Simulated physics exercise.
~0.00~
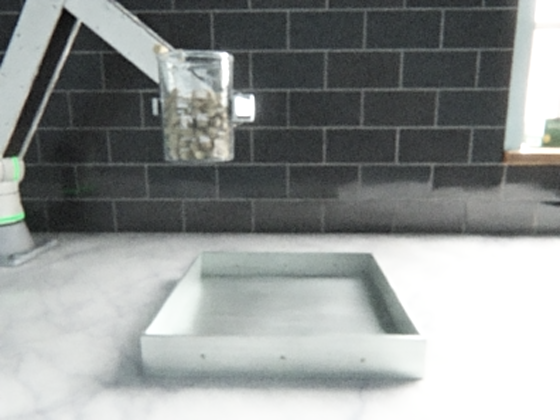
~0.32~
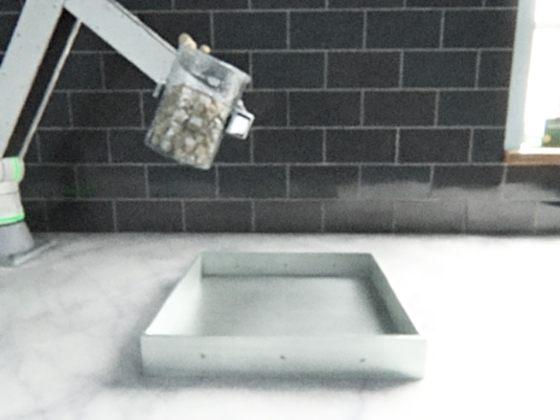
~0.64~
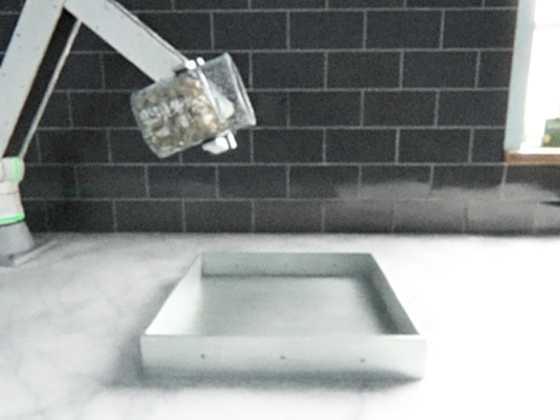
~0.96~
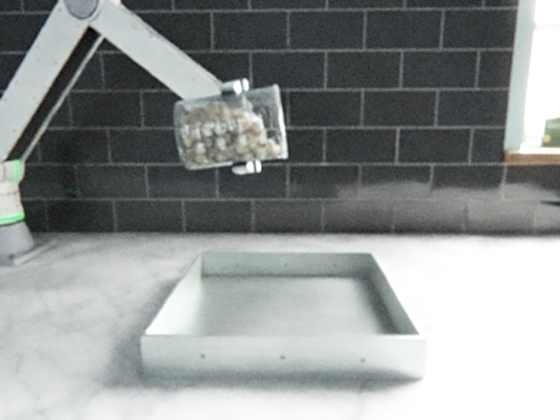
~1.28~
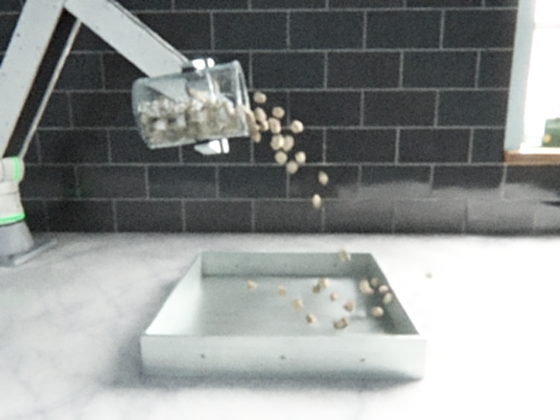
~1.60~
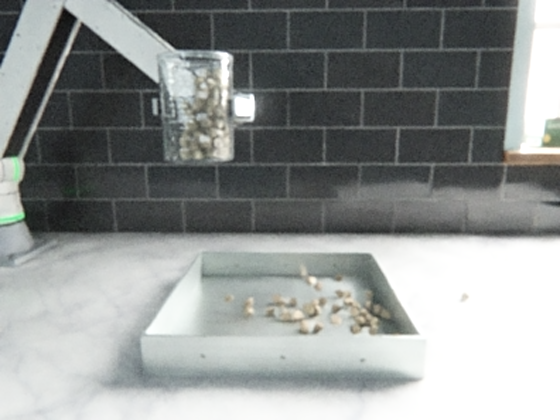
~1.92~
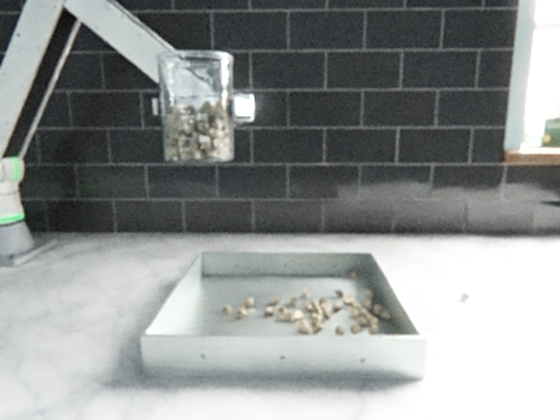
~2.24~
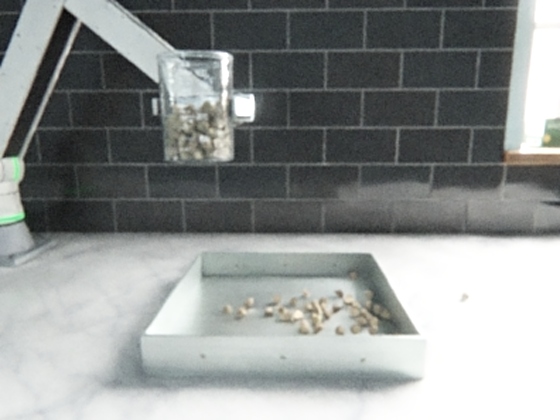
A robot arm tips a clear cup, spills some pebbles into a tray, then rights it.
